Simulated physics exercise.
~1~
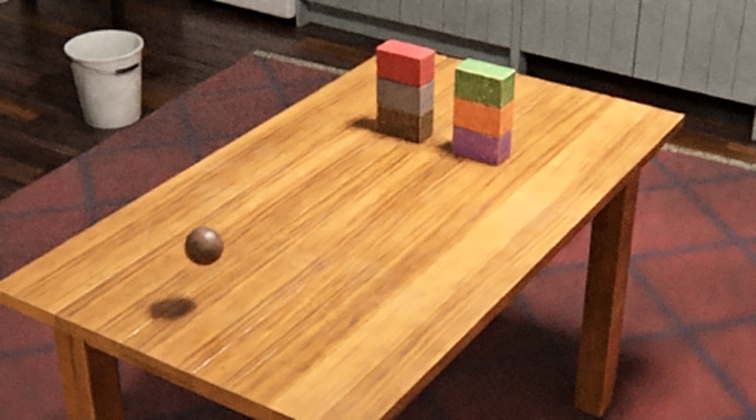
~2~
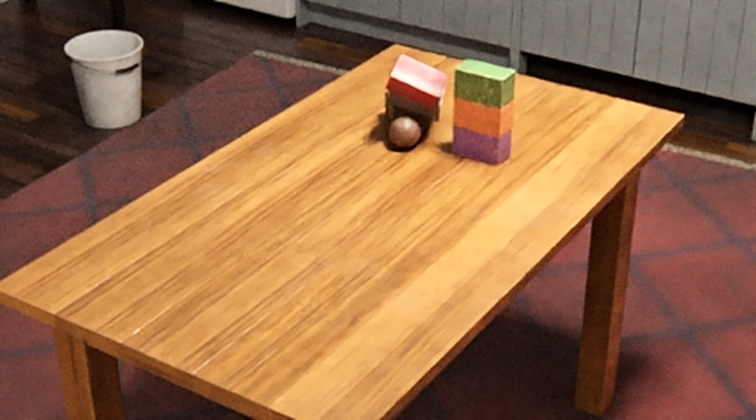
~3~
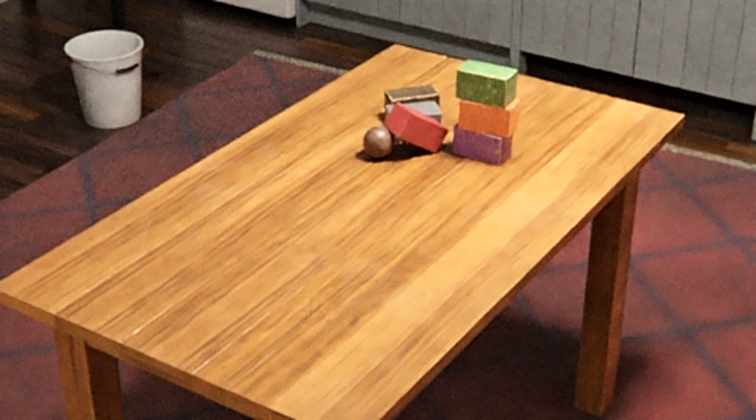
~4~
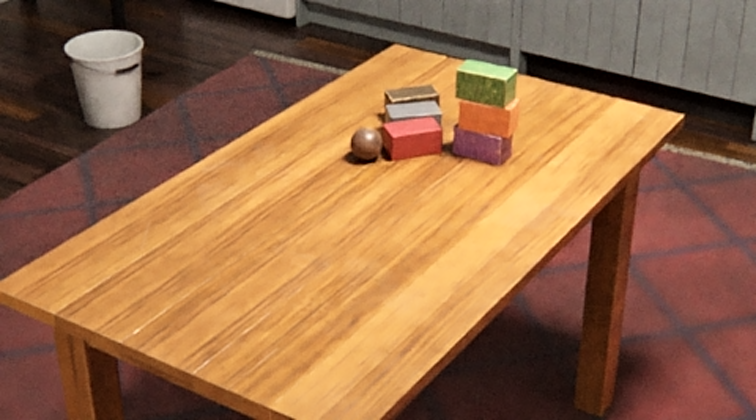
A brown ball flew across the wooden table into the left stack, knocking the red and grey blocks over in front of the black one, then rolled back a little to the left, while the green, orange and purple stack stayed standing.
